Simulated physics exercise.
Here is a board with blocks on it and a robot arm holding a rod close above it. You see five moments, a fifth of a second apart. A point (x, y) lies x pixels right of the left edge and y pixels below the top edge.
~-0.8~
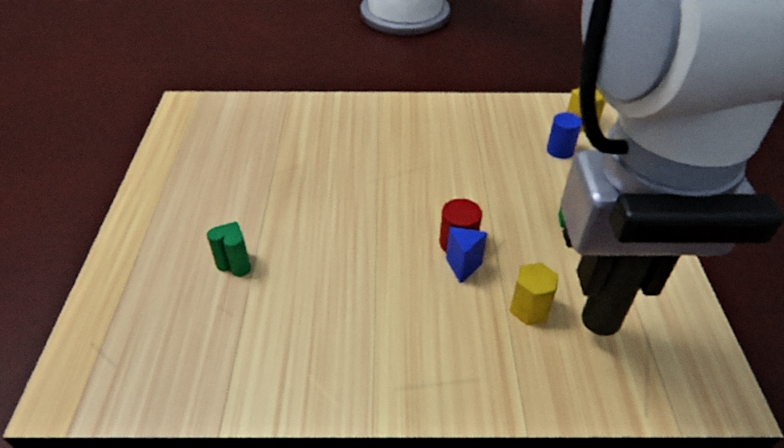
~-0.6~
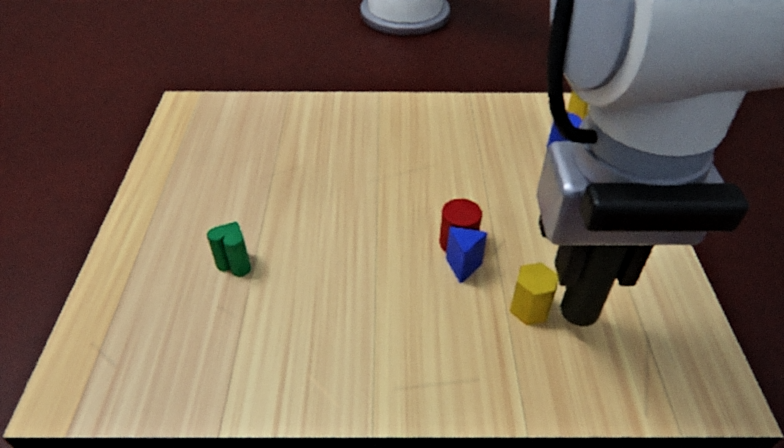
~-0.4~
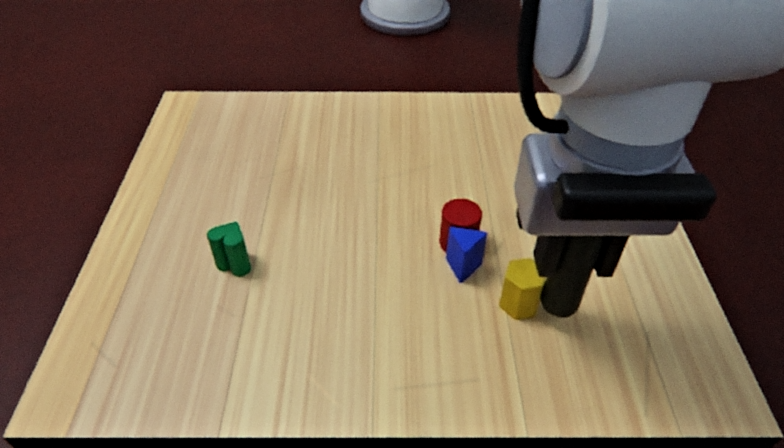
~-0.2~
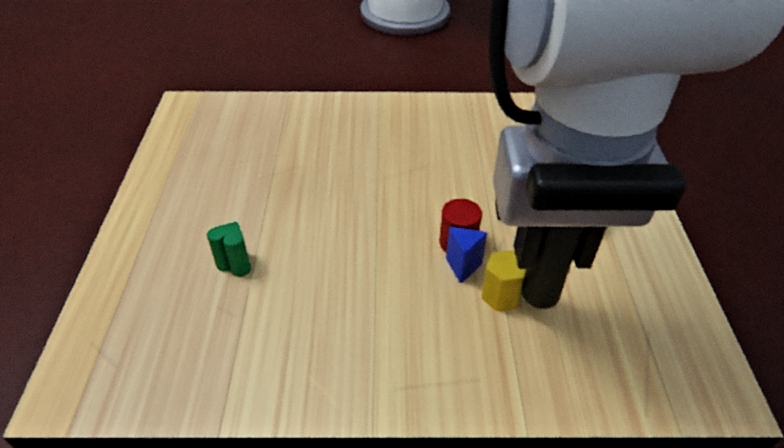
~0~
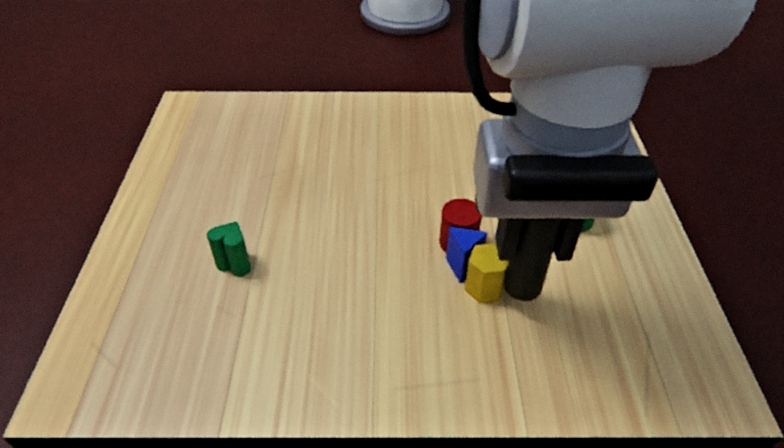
The robot arm moved its dark rod left to the yellow six-sided block and pushed it left and slightly away, up close to the blue three-sided block beside the red cylinder.
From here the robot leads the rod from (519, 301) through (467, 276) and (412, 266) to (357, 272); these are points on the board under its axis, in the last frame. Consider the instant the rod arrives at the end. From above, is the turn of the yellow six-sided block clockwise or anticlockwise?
Viewed from the top, it goes clockwise.
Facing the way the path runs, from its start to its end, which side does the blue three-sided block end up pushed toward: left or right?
The answer is right.
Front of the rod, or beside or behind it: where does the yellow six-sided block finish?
By then it is in front of the rod.
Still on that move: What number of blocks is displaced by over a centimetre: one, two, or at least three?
The way I see it, the answer is two.
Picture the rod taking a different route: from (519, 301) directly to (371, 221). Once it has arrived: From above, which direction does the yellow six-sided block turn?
It ends up turned anticlockwise.
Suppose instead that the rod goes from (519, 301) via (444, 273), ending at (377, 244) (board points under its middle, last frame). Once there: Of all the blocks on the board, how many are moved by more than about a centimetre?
Shifted over 1 cm: Two.
On the path given first. One third of the way, rod (469, 263); blue three-sided block (426, 219), turned 25° clockwise; yellow six-sided block (435, 240), turned 15° anticlockwise.
Two thirds of the way, rod (412, 253); blue three-sided block (414, 211), turned 55° clockwise; yellow six-sided block (377, 230), turned 10° anticlockwise.
At the end, rod (356, 258); red cylinder in place; blue three-sided block (414, 211), turned 55° clockwise; yellow six-sided block (323, 227), turned 20° clockwise.
